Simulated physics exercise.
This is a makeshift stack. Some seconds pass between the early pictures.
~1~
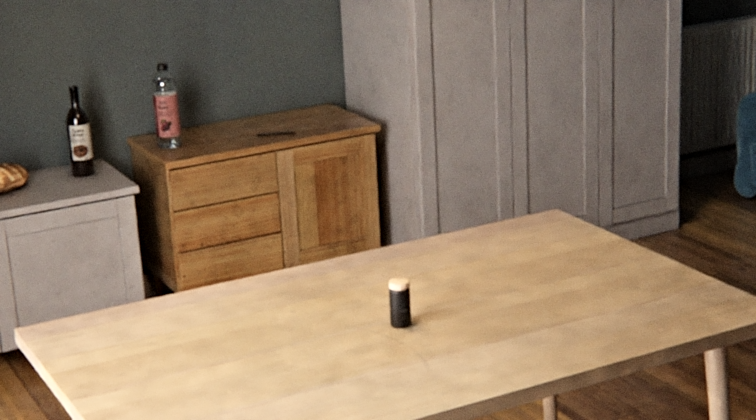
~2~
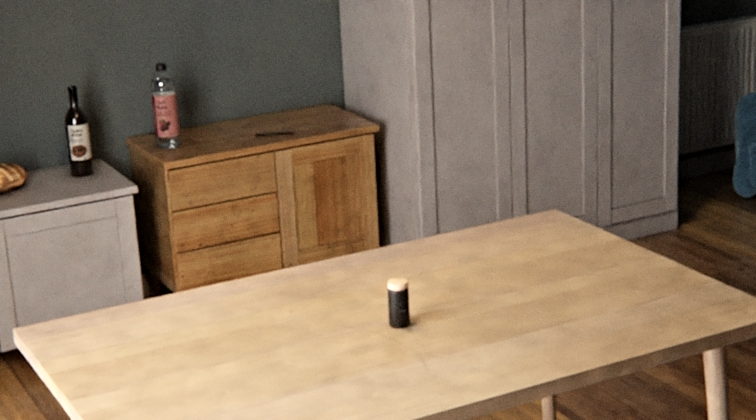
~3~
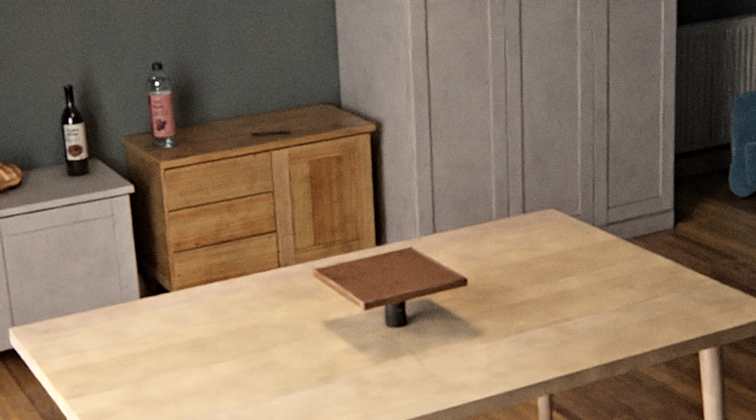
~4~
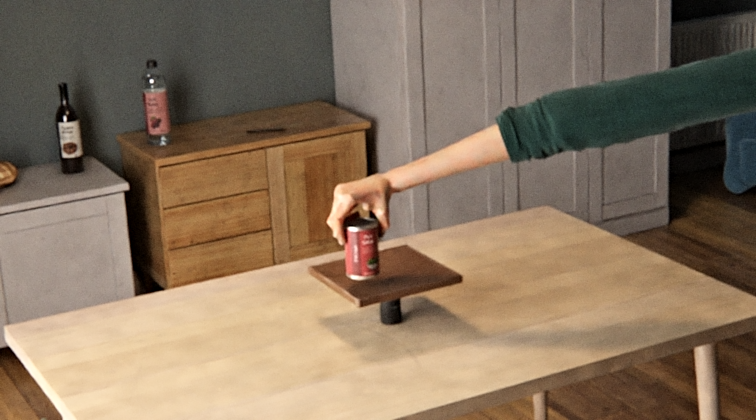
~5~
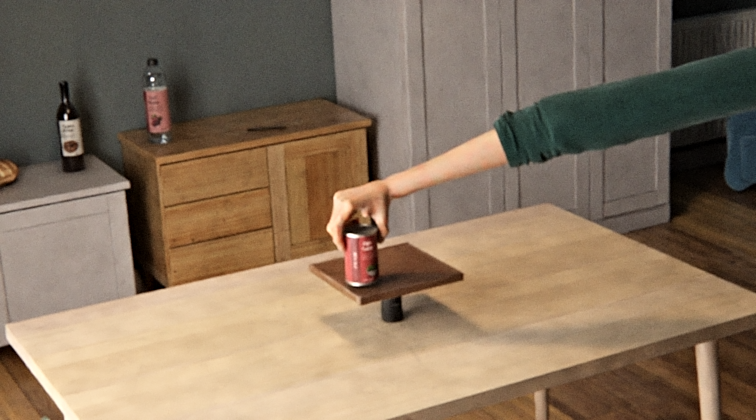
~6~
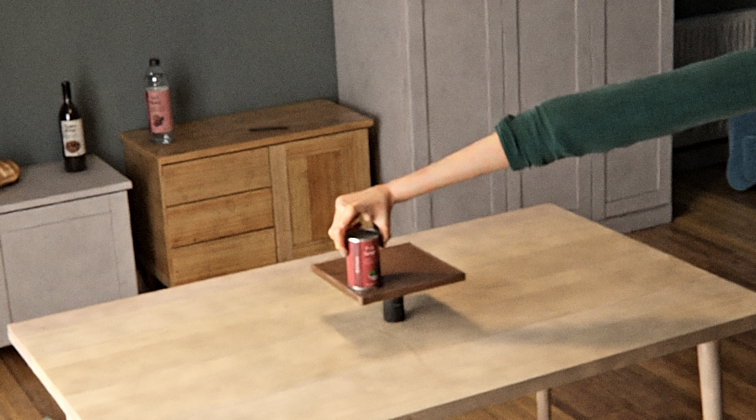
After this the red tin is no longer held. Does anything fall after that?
As it turns out, it gives way.
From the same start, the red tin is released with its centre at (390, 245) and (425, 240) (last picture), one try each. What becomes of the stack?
In the first case it holds; in the second case it comes apart.
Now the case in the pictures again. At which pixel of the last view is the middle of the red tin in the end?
Around (320, 342).
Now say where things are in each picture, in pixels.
The last thing is not in view yet, in the first frame.
The last thing is not in view yet, in the second frame.
The last thing is not in view yet; brown lid (389, 277), in the third frame.
Still above its spot; red tin (362, 248); brown lid (384, 274), in the fourth frame.
Still above its spot; red tin (361, 255); brown lid (385, 272), in the fifth frame.
In place under the hand; red tin (363, 259); brown lid (387, 272), in the sixth frame.
Then, 0.30 s on from there, red tin now fallen; brown lid turned 42° from how it was put.
Then, 0.40 s on from there, brown lid turned 52° from how it was put.
Then, 0.50 s on from there, brown lid turned 43° from how it was put.
In the end, fallen, red tin; toppled in the stack, brown lid; black shaker unmoved. At the end, from the last picture's camera, red tin near (320, 342). The stack loses its balance.
